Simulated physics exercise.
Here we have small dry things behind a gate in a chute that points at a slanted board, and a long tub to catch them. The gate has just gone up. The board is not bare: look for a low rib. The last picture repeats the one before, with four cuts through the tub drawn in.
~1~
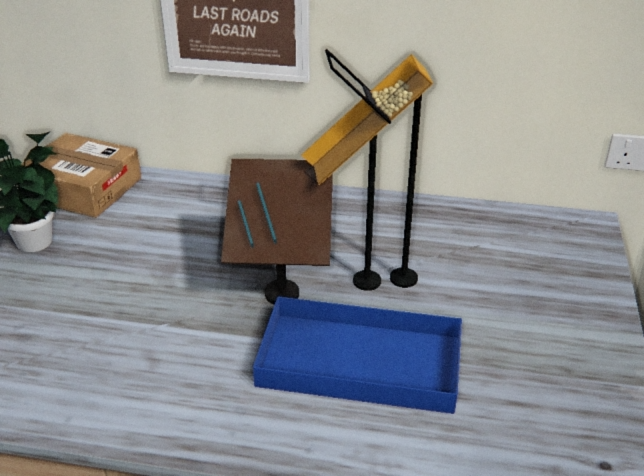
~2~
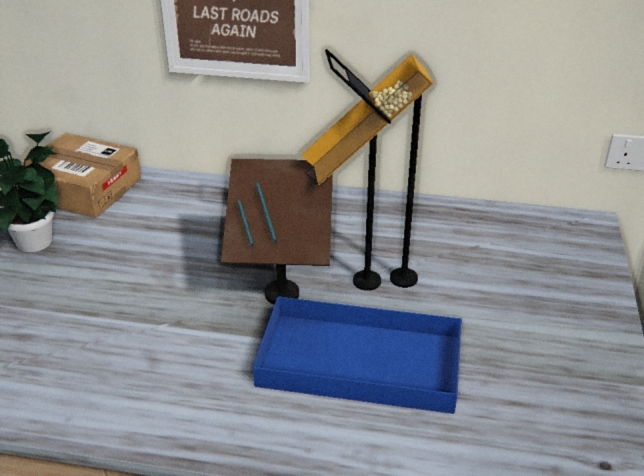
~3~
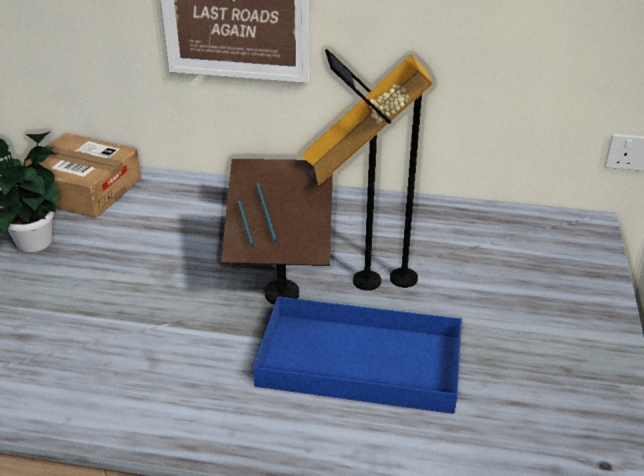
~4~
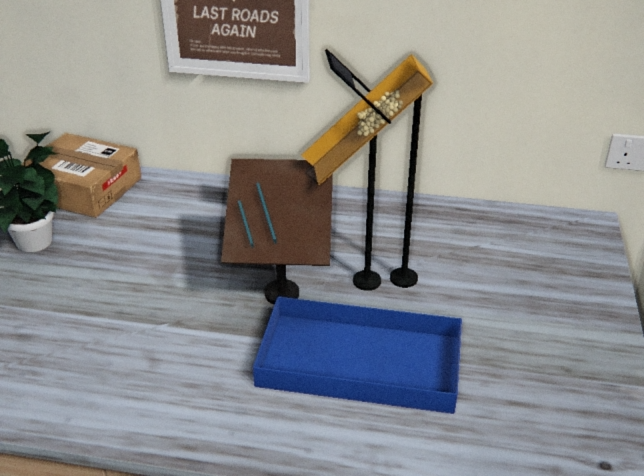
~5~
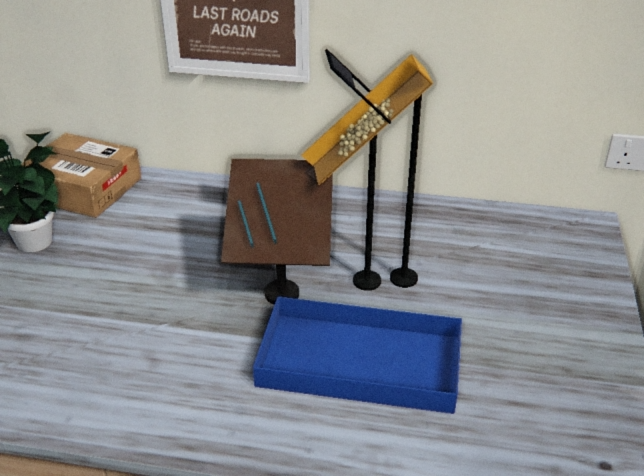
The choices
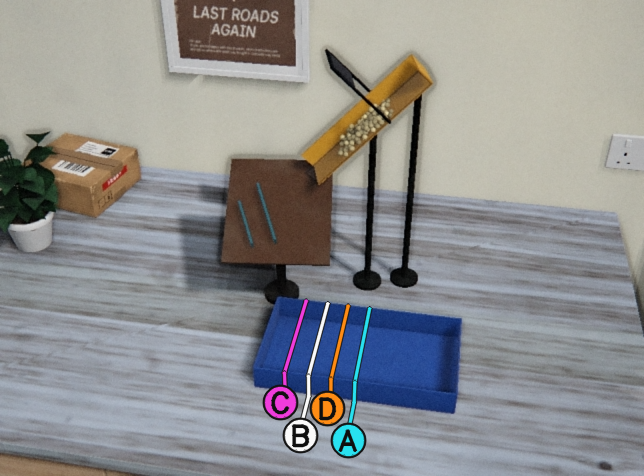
A blue tub sits on a grey wood-grain tabletop against a pale wall, seen from the front and slightly above by a still camera. Behind it stand a brown slanted board with two thin teal ribs and, upper right, a yellow chute on black stands, with a plant and cardboard box at left. Pale beans rest behind a black gate, then slide down the chute, spreading out.
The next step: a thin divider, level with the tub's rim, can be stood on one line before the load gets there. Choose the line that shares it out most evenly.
C beats the others.
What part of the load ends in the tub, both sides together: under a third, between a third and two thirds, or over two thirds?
It is over two thirds.
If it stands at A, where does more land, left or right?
More lands on the left.
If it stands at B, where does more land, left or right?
The left side.
On the marked copy, line A crosses the front rim at (355, 381); line B crosses the front rim at (308, 375); line C crosses the front rim at (284, 372); line D crosses the front rim at (331, 378).
With A, of what is caught, all on the left of the divider, none on the right.
With B, of what is caught, nearly all on the left of the divider, a stray few on the right.
With C, of what is caught, about half on the left of the divider, about half on the right.
With D, of what is caught, nearly all on the left of the divider, a stray few on the right.
